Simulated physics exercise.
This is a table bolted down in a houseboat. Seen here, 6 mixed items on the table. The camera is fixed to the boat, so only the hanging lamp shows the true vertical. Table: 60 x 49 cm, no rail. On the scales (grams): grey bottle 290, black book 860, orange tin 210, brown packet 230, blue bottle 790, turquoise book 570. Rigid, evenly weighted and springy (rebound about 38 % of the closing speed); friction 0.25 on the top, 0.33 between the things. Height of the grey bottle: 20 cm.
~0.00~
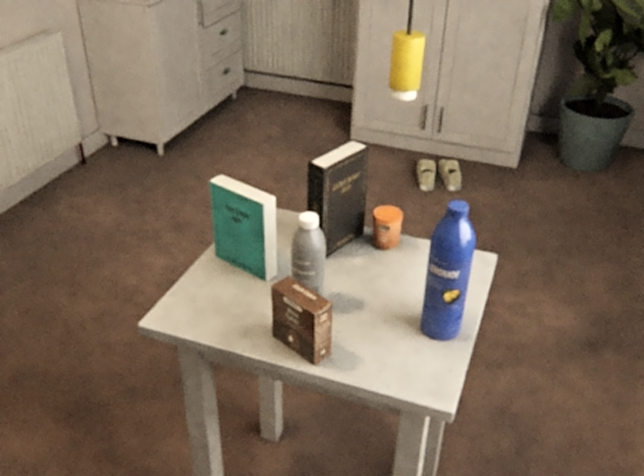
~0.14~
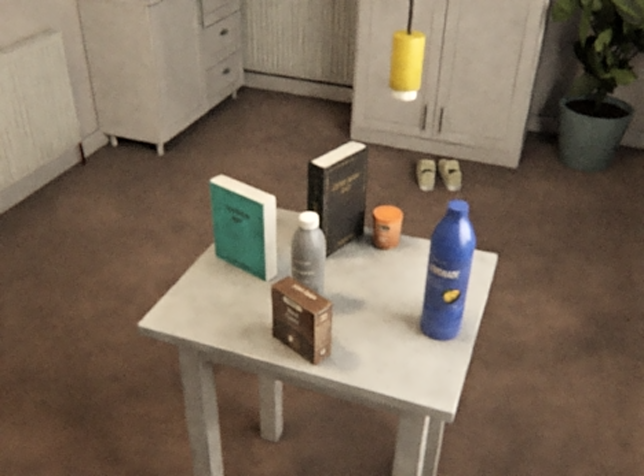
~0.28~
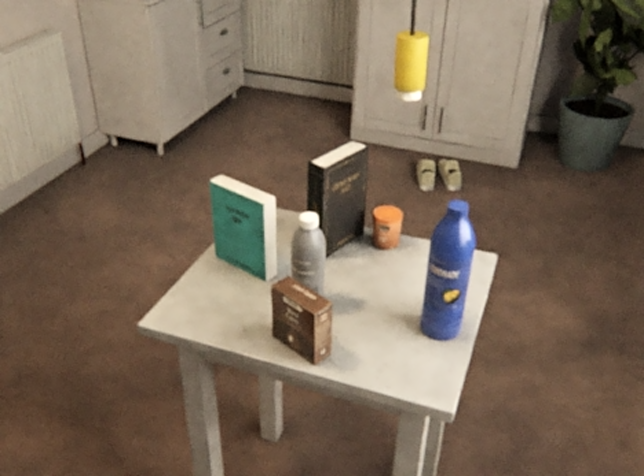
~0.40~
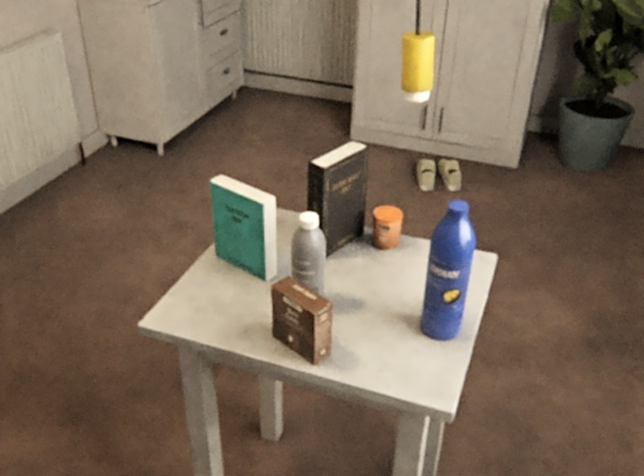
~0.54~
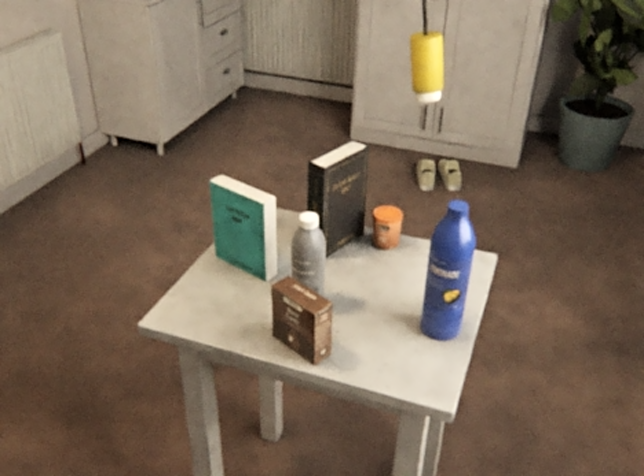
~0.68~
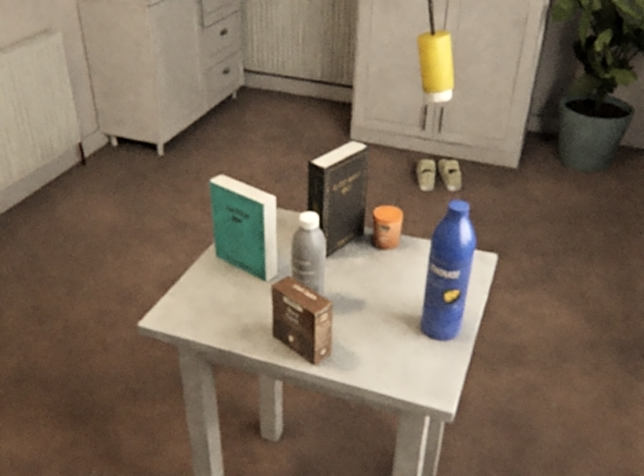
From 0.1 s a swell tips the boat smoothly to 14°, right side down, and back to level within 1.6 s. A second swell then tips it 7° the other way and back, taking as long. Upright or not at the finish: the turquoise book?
The turquoise book is still upright.
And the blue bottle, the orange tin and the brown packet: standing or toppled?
The blue bottle stays upright; the orange tin stays upright; the brown packet is still upright.
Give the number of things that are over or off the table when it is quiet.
That comes to 1.
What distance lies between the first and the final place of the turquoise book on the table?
Some 0 cm.
By 1.38 s, boat heeled 5°, right side down; black book on its side; orange tin 5 cm from its spot.
By 1.88 s, boat heeled 1°, left side down; black book on its side; orange tin 7 cm from its spot; grey bottle rocked 4° off its seat.
When it is over (3.8 s), lying over on the table, black book; not toppled but over 5 cm from the start, orange tin; the other 4 within 5 cm of the start. End places, in pixels of the last picture, turquoise book near (244, 229).
